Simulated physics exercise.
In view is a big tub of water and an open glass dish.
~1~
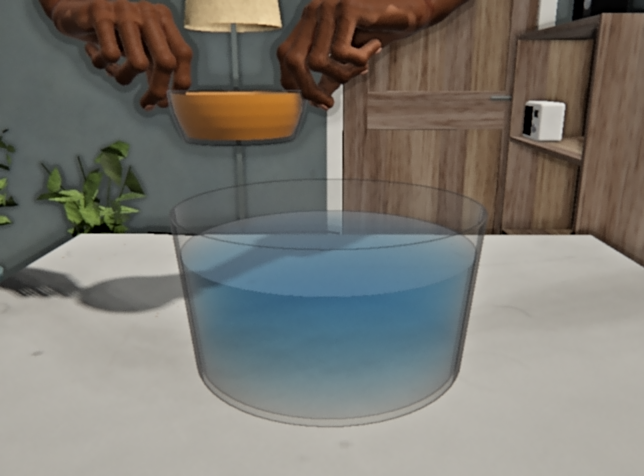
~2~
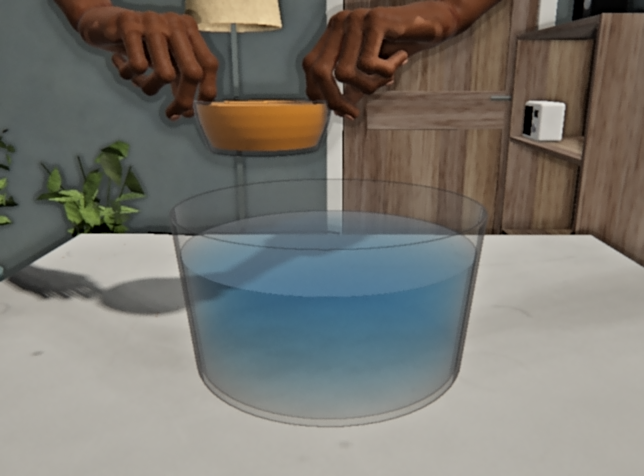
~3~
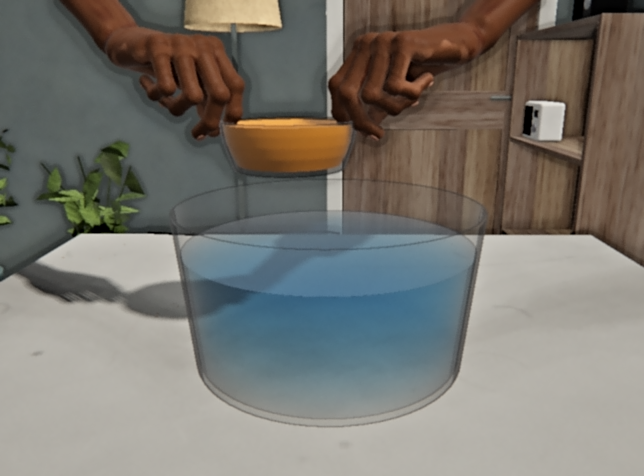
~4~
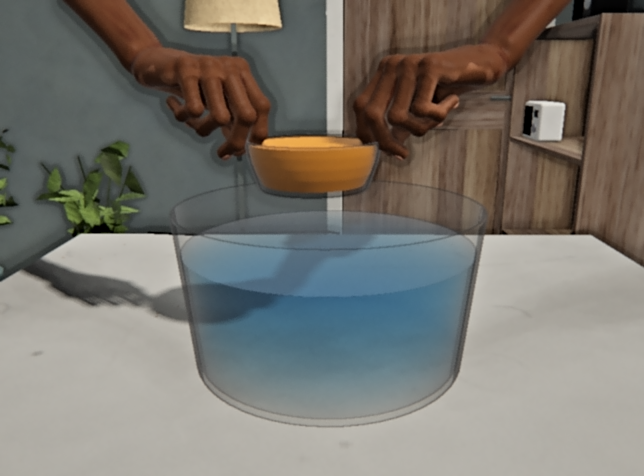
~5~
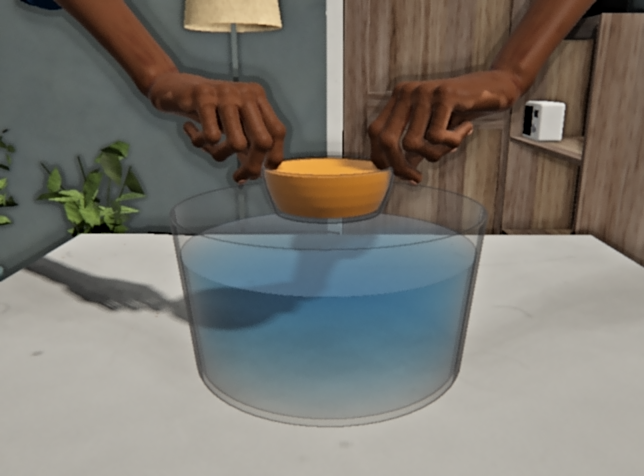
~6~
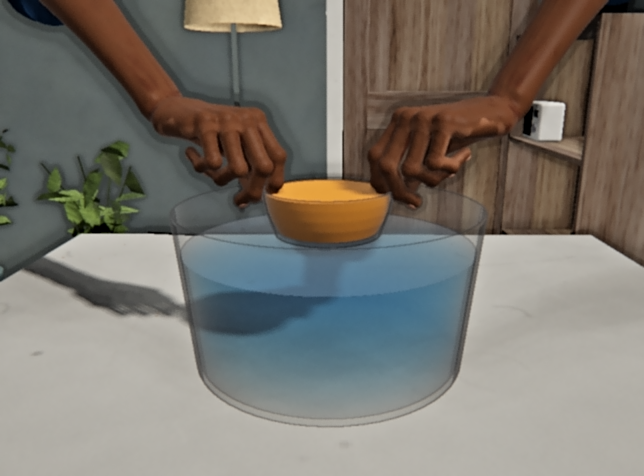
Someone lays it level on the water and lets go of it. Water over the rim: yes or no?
Yes.
Soon after, the dish dips into the water.
Later, water pours in over its rim.
In the end, the dish lies on the bottom.
